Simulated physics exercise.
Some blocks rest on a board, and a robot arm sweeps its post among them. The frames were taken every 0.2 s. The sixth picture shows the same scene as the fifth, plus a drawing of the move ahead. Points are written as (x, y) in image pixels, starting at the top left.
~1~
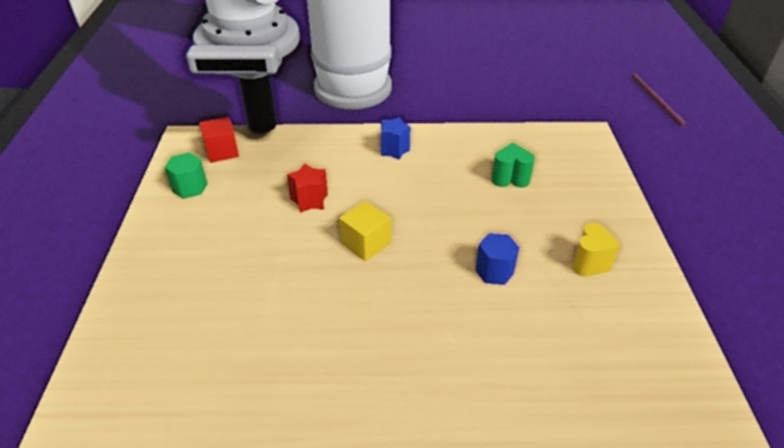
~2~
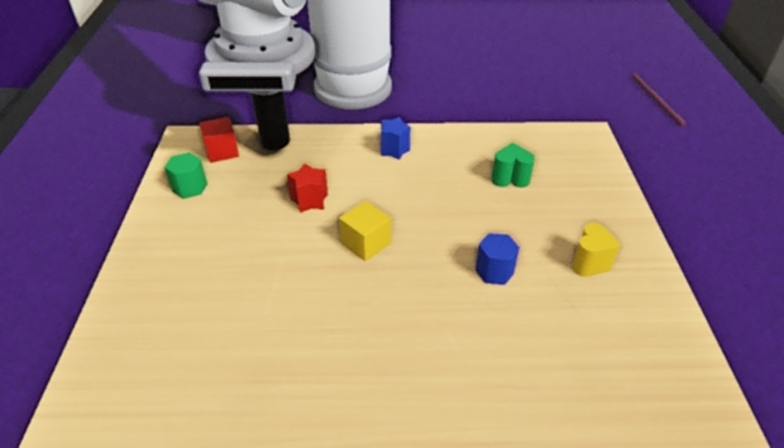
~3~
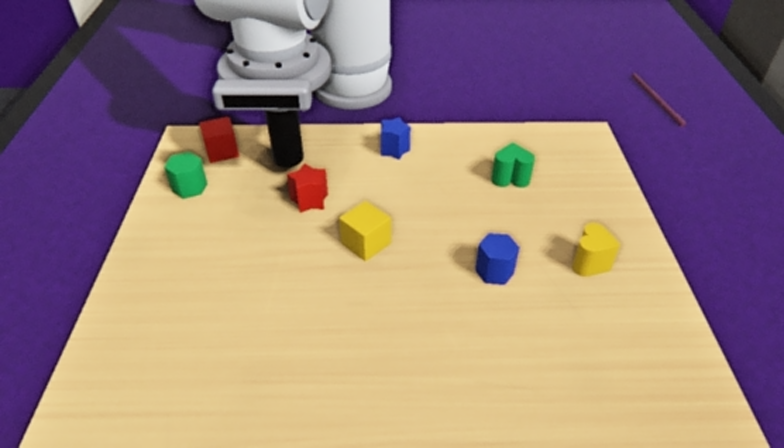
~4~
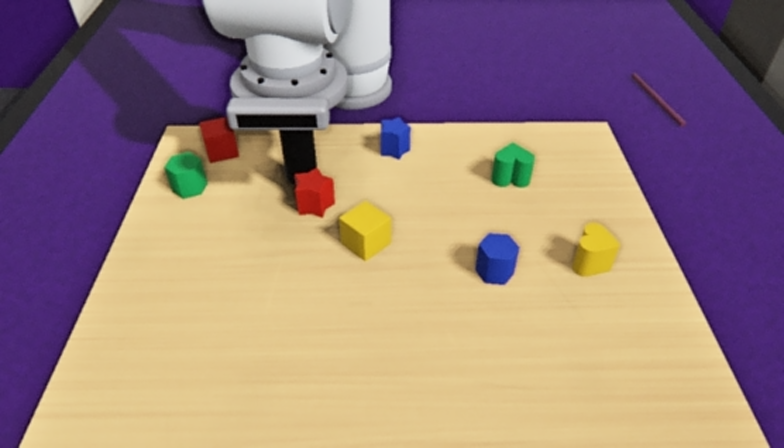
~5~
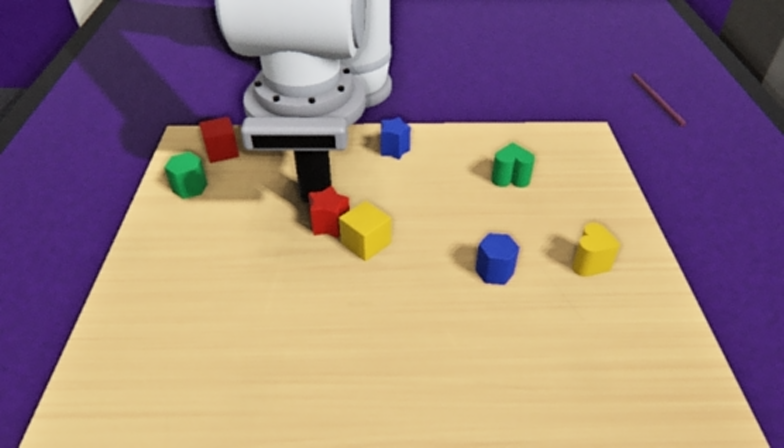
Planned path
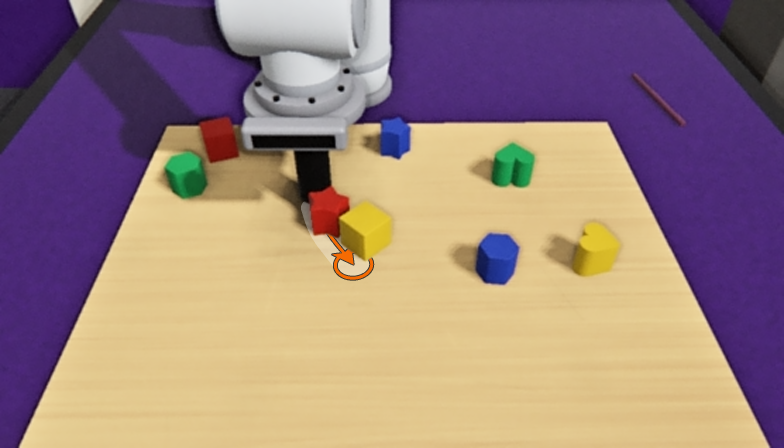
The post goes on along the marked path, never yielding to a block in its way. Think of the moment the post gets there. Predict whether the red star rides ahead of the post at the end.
As far as I can tell, the red star is still leading the way in front of the post.
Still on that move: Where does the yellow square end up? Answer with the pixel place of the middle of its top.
At the end it should sit near (391, 235).
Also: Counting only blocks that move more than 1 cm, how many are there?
Total: Two.
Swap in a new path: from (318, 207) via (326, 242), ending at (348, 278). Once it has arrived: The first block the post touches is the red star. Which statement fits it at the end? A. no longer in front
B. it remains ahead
Option B.
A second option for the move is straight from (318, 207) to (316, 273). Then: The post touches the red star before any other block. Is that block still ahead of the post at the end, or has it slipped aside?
Slid away.
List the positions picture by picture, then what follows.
In the first frame, post tip at (263, 127); block tops, red star at (307, 175); yellow square at (365, 217).
In the second frame, post at (276, 143); blocks unchanged.
In the third frame, post at (289, 160); blocks unchanged.
In the fourth frame, post at (302, 177); red star at (312, 180).
In the fifth frame, post at (316, 195); red star at (327, 199); yellow square at (365, 217).
Path on the board, from (318, 207) through (325, 226) and (337, 245) to (354, 265).
What follows on the original path. Halfway along, post at (329, 224); red star at (341, 230); yellow square at (384, 232), turned 45° anticlockwise.
At the end, post at (353, 253); red star at (360, 263), turned 15° clockwise; yellow square at (391, 235), turned 60° anticlockwise.
